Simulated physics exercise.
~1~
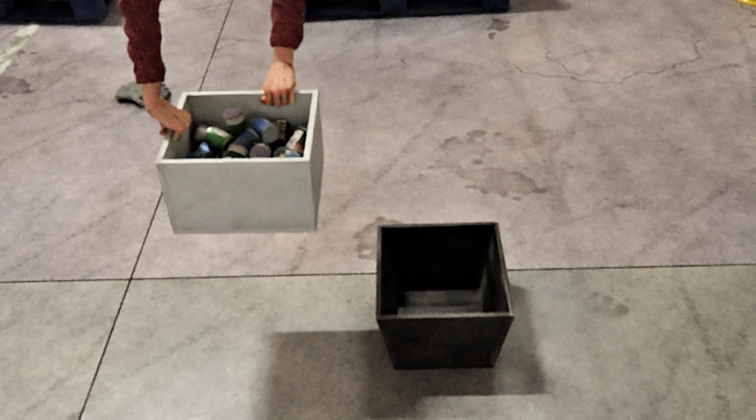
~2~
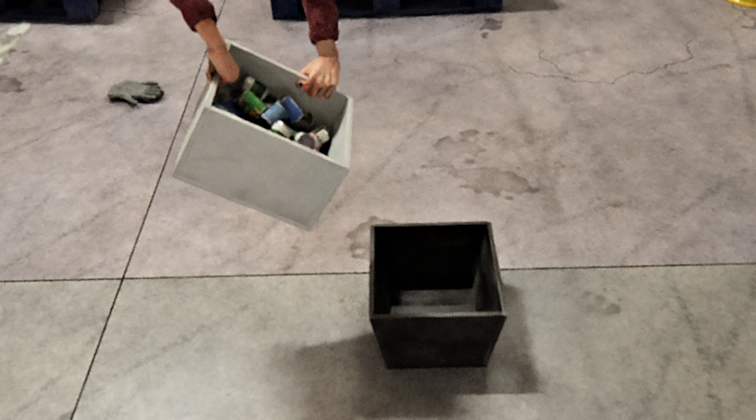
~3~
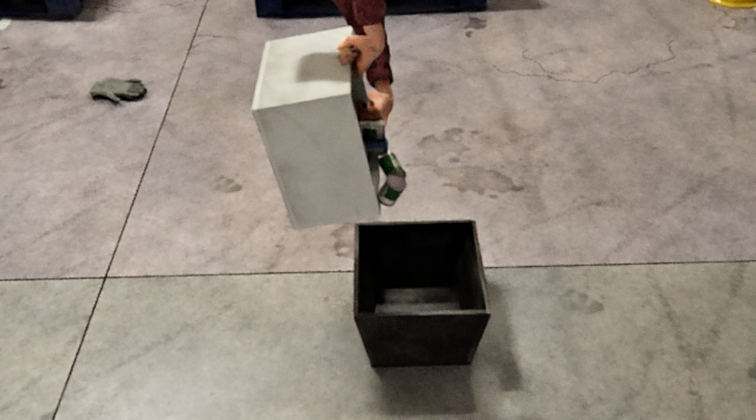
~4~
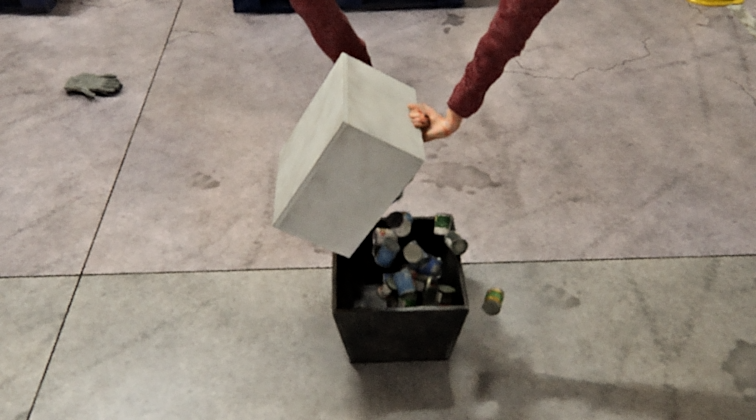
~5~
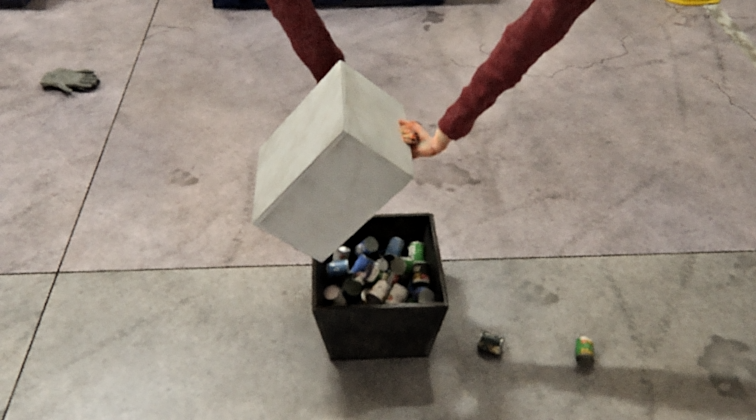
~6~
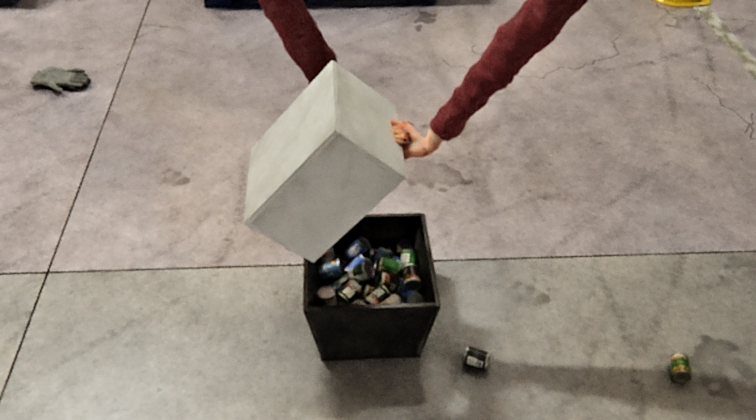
On a stained concrete floor, two hands in dark red sleeves lifted and tipped a white box full of small tins over an empty black box, and nearly all tumbled in, while two dropped outside and came to rest to its right.
